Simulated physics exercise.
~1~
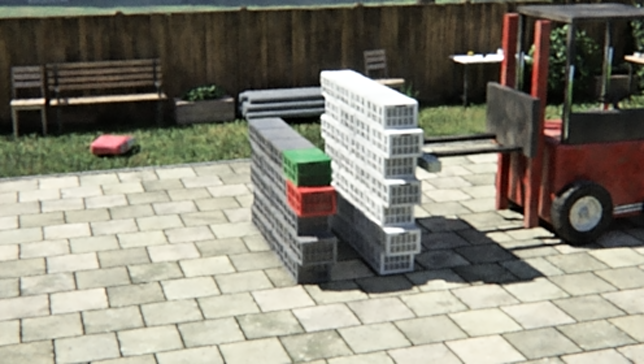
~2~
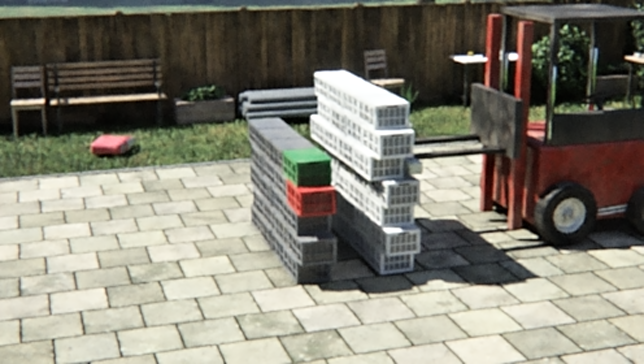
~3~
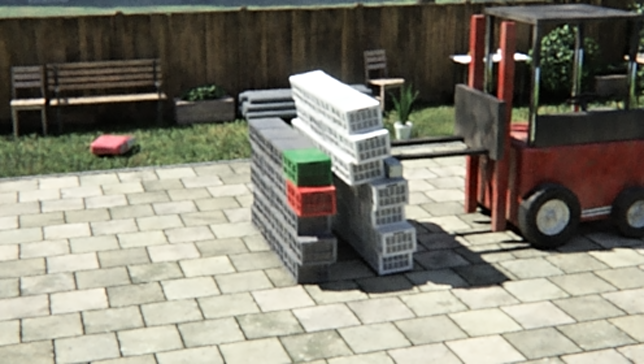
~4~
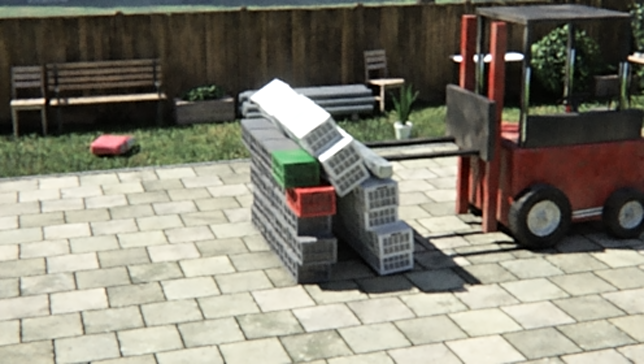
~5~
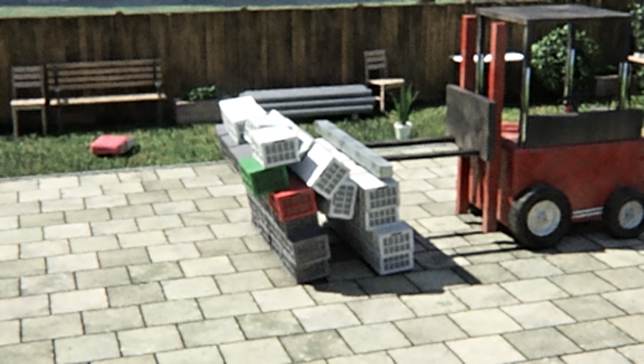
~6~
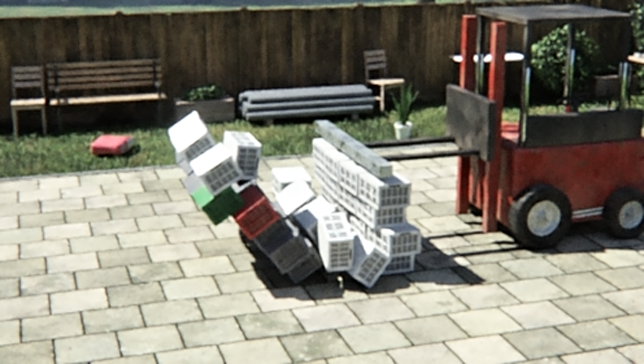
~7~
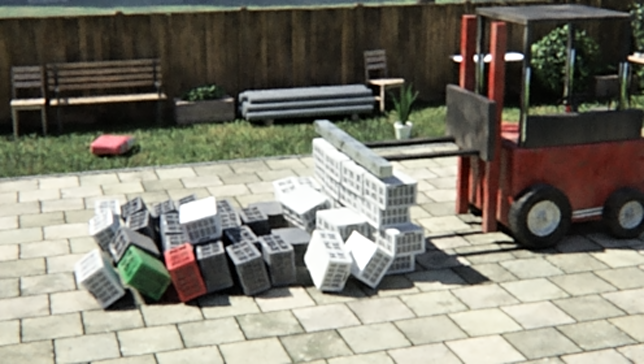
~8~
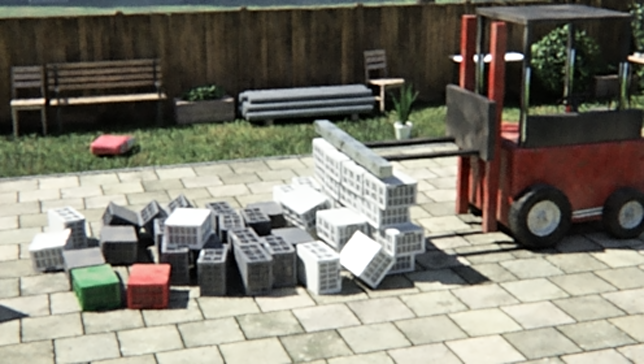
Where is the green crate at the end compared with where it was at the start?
At the start it sits high at the near end of the dark wall, just above the red crate. At the end it lies on the paving well to the left, at the front of the scattered crates beside the red one.
A red forklift pushes a pale crate wall into a dark one, which collapses leftward.
